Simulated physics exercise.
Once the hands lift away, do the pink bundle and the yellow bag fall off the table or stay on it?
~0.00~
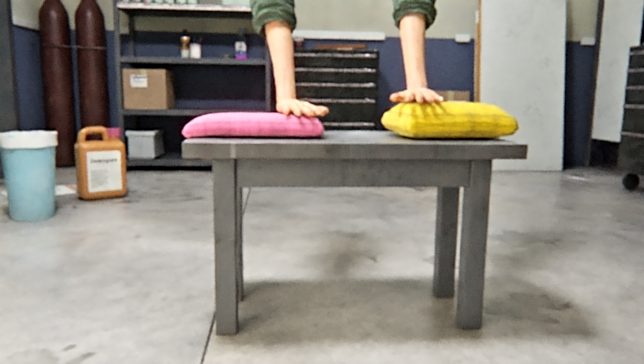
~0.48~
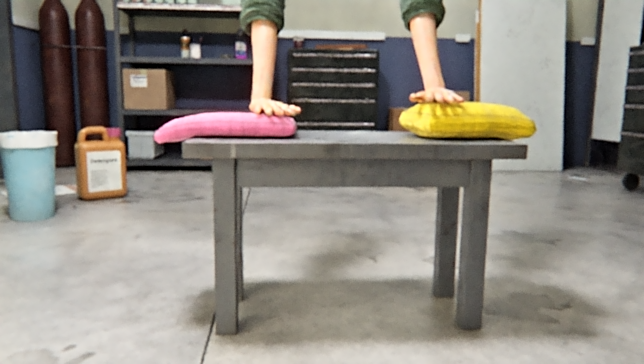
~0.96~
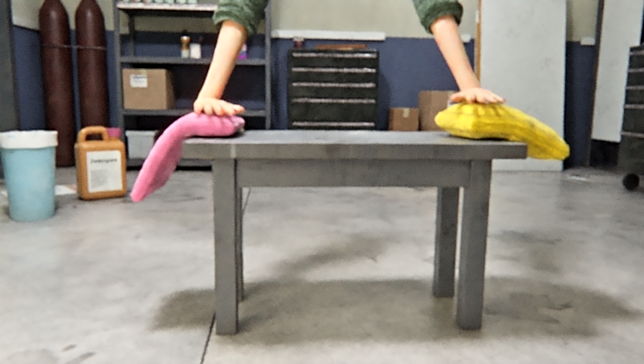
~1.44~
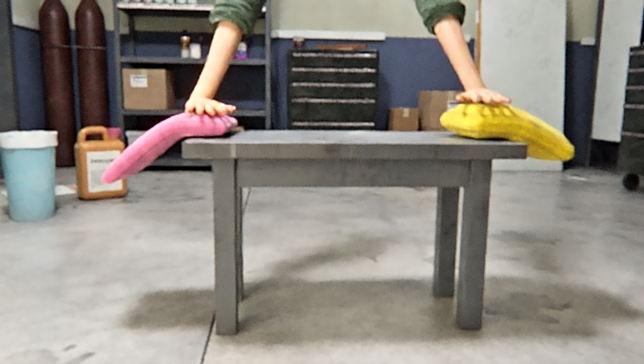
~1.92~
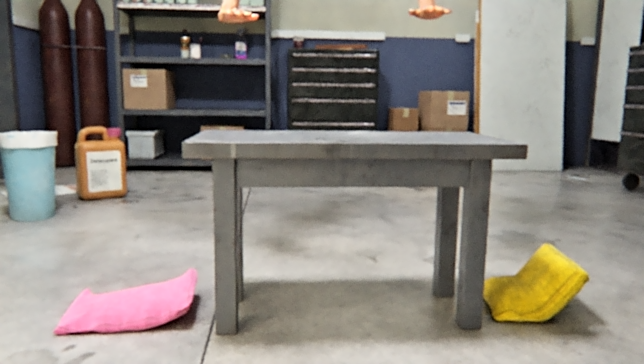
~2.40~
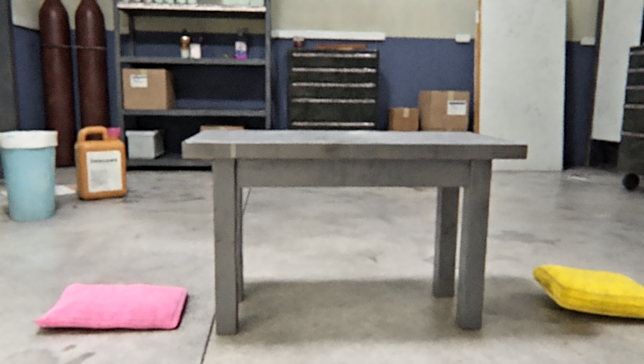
Both fall off. The pink bundle slumps off the left end, and the yellow bag tips over the right end and falls to the floor.
A pink bundle and yellow bag, pushed apart by hands, fall off the table to the floor.
